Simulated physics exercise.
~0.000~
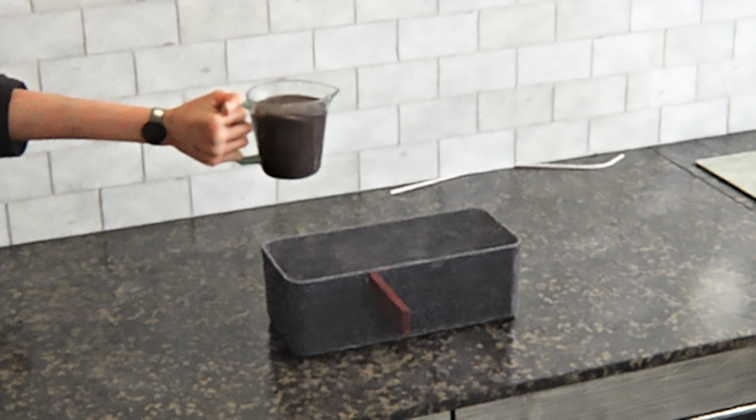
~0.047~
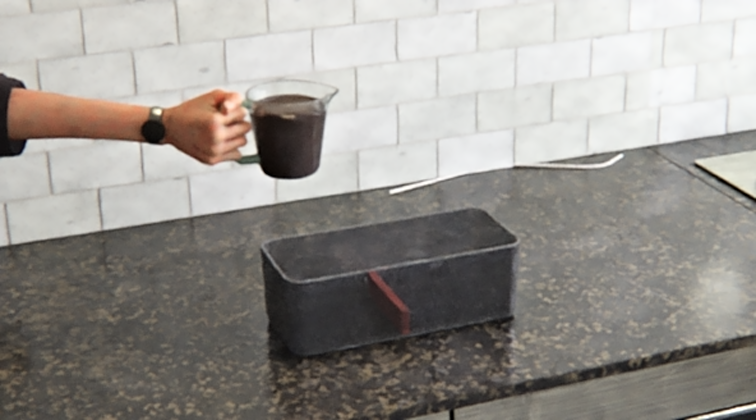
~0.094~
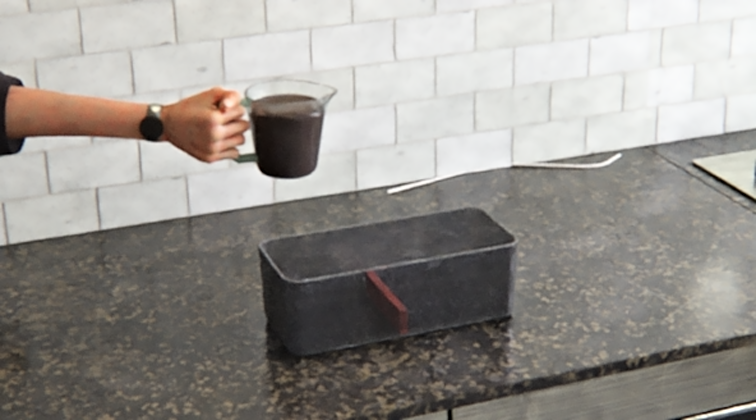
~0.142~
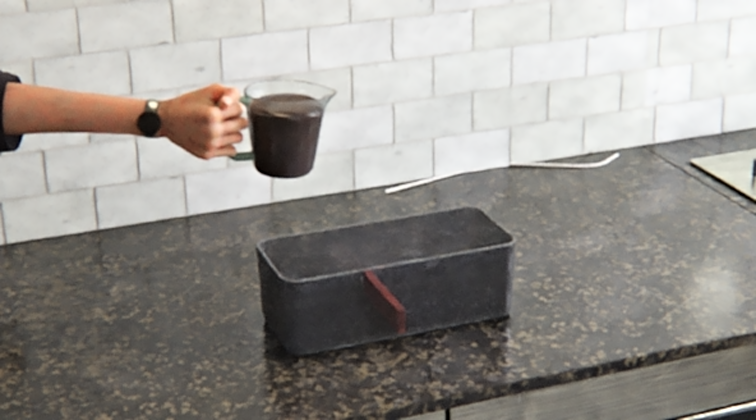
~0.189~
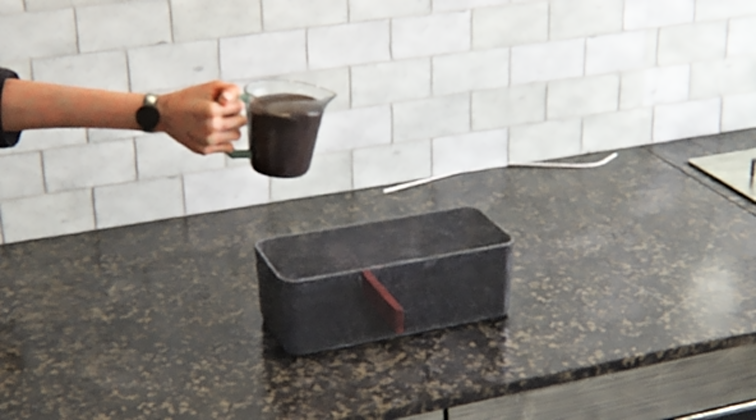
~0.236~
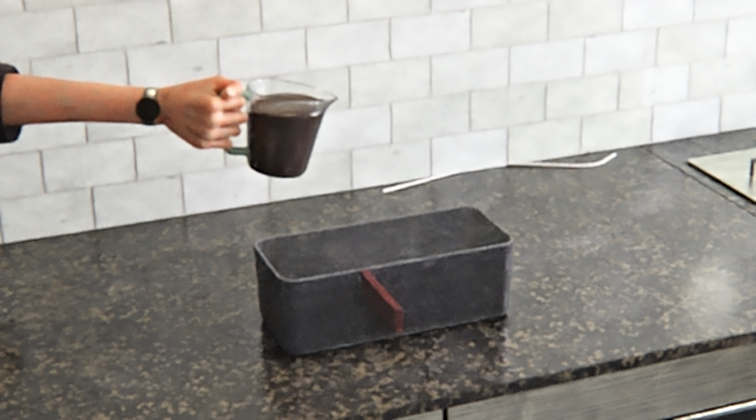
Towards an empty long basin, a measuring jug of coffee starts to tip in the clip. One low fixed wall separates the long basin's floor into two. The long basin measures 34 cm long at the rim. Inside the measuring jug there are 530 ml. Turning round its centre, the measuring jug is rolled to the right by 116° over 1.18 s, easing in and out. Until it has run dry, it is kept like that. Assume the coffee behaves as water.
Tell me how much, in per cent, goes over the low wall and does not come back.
I would say about 61 per cent.
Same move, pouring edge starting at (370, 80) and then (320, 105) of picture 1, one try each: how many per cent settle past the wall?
I'd say 90 percent on the first go, 15 percent on the next.
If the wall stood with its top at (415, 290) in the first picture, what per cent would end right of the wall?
Then roughly 10 per cent would end up there.
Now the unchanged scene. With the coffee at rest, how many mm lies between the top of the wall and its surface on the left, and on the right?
Some 28 mm on the left and 22 mm on the right.
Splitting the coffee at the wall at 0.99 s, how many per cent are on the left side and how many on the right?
18 per cent left and 56 right, roughly.
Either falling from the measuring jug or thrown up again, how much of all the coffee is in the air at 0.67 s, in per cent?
It comes to about 24 percent.
Then, 0.67 s in, the tilt is 70° and 68 per cent is still to pour, 0 is left of the wall and 7 right of it.
Then, 0.99 s in, the tilt is 109° and 9 per cent is still to pour, 17 is left of the wall and 55 right of it.
Then, 1.32 s in, the tilt is 116° and 0 per cent is still to pour, 37 is left of the wall and 61 right of it.
Then, 1.68 s in, the tilt is 116° and 0 per cent is still to pour, 38 is left of the wall and 61 right of it.
Finally, 38 per cent lies left of the wall, 61 right of it and 1 outside.
